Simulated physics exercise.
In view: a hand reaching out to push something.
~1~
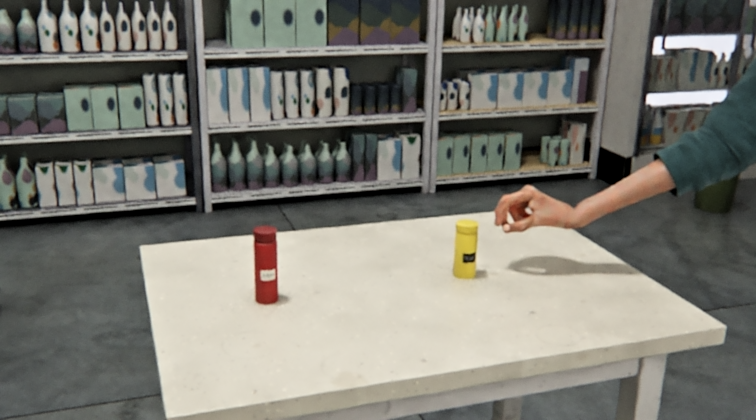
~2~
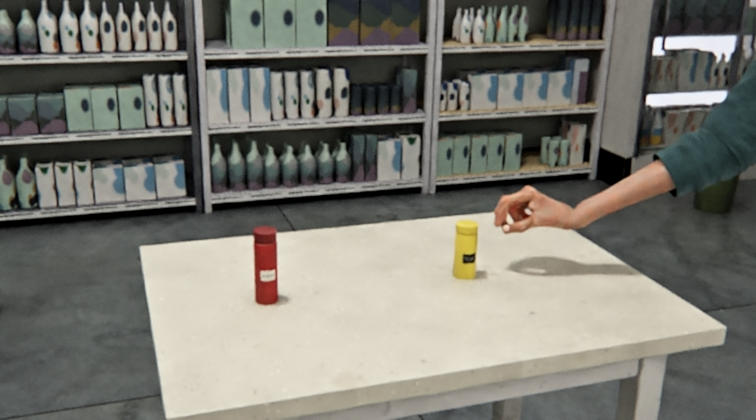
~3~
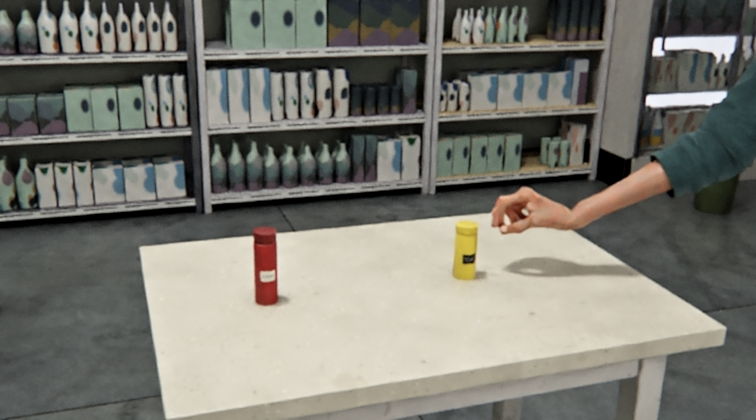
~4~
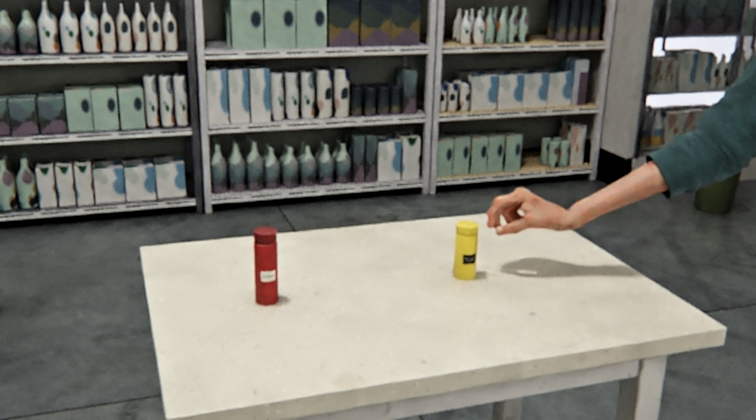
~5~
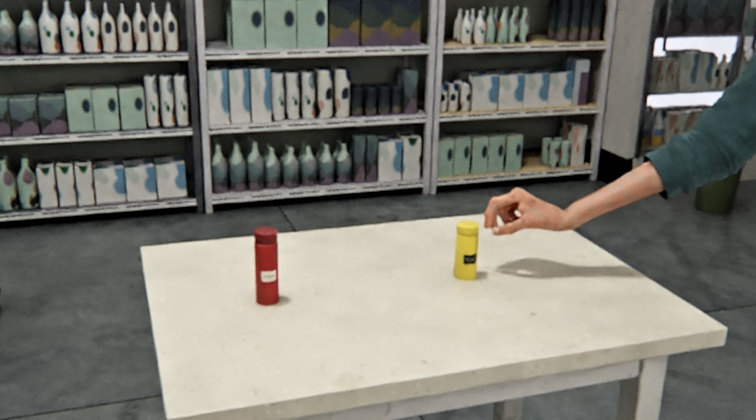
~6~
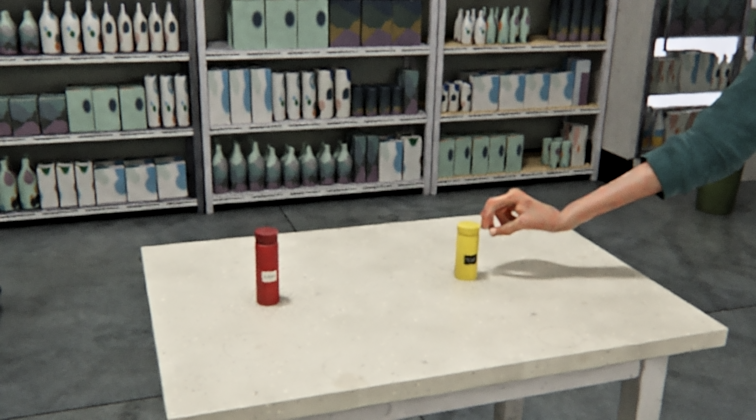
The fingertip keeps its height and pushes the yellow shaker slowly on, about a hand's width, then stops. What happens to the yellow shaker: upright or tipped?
The yellow shaker falls over.
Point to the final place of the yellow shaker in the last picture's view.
At about (425, 271).
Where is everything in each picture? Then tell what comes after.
Yellow shaker (466, 249), in the first picture.
Yellow shaker (466, 250), in the second picture.
Yellow shaker (465, 250), in the third picture.
Yellow shaker (466, 250), in the fourth picture.
Yellow shaker (466, 250), in the fifth picture.
Yellow shaker (467, 251), in the sixth picture.
Then, 0.60 s after the last picture, yellow shaker tipped 31° from how it was near (452, 250).
Then, 0.80 s after the last picture, yellow shaker on its side near (427, 271).
At rest, tipped over on the table, yellow shaker. Seen from the same camera at the end, yellow shaker near (425, 271).
